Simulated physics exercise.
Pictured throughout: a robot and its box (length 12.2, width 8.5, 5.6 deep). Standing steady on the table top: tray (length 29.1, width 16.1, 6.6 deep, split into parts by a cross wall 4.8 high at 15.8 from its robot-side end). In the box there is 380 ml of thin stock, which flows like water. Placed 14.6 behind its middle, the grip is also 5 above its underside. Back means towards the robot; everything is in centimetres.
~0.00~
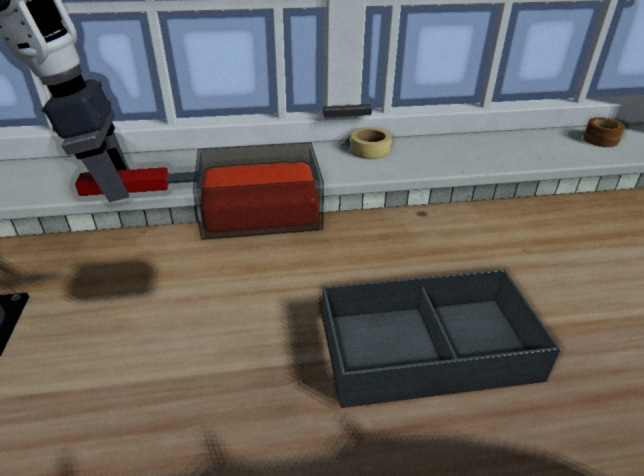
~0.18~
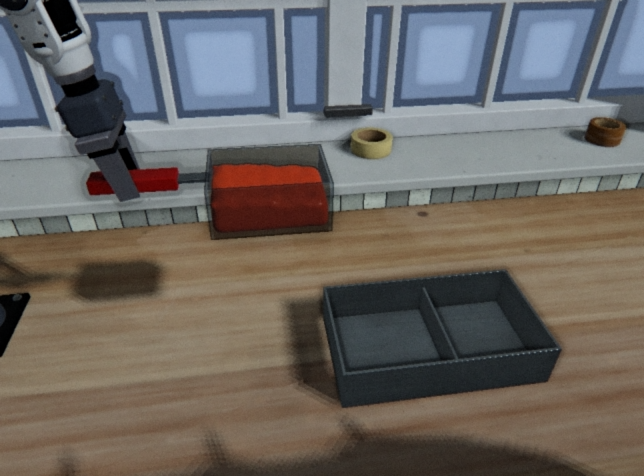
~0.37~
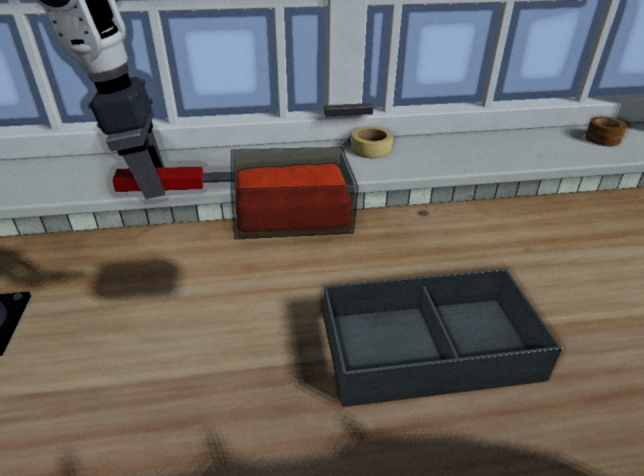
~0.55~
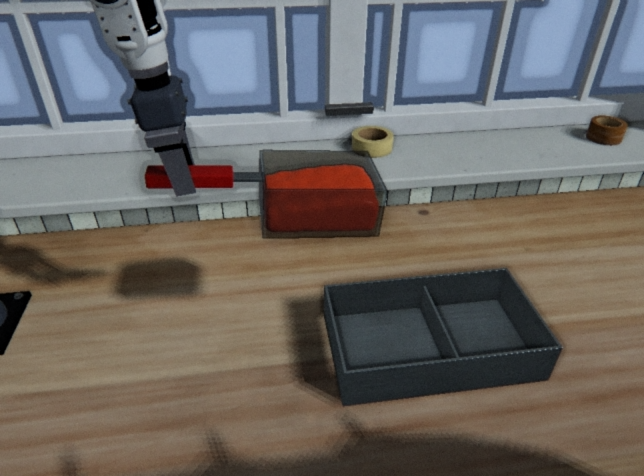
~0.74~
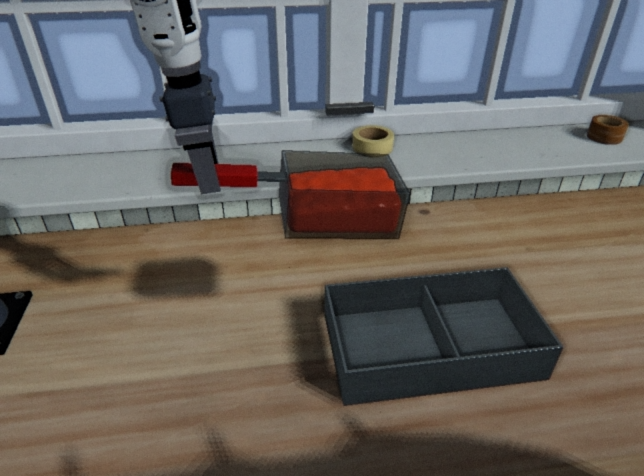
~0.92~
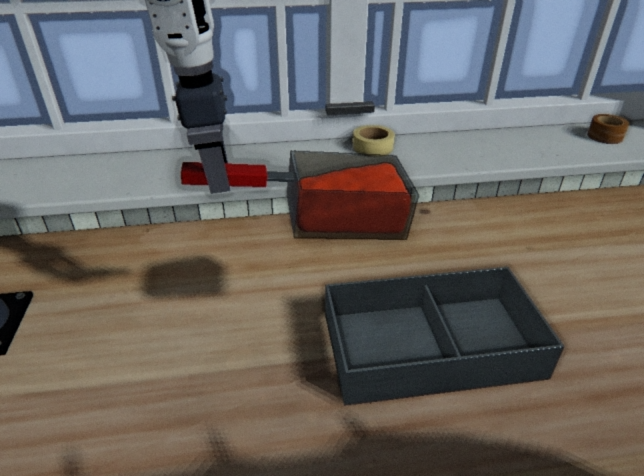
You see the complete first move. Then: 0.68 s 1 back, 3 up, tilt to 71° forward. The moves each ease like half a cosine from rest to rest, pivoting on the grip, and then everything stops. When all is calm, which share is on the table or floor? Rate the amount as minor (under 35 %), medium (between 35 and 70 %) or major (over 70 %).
Rated medium, between 35 and 70 %.
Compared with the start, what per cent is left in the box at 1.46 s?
About 50 %.
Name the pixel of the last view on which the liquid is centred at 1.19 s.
The centre is around (337, 231) in the last picture.
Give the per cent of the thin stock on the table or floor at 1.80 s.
Near 25 %.
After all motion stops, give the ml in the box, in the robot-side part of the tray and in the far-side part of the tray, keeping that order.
About 60, 140, 5 ml.
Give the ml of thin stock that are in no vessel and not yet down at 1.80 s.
Some 50 ml at that time.
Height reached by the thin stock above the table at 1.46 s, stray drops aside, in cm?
Stray drops aside, I'd put it at close to 19 cm.
By 1.19 s, tilted 29° forward, liquid up to 26 above the table; 380 ml in the box.
By 1.46 s, tilted 65° forward, liquid up to 20 above the table; 195 ml in the box, 115 ml in the robot-side part, 70 ml in the air or running down outside.
By 1.80 s, tilted 71° forward, liquid up to 95 above the table; 140 ml in the robot-side part, 100 ml on the table or floor, 95 ml in the box, 50 ml in the air or running down outside.
By 2.60 s, tilted 71° forward, liquid up to 16 above the table; 180 ml on the table or floor, 140 ml in the robot-side part, 60 ml in the box, 5 ml in the far-side part.
Final state, 180 ml on the table or floor, 140 ml in the robot-side part, 60 ml in the box, 5 ml in the far-side part. That is 47 % on the table or floor.
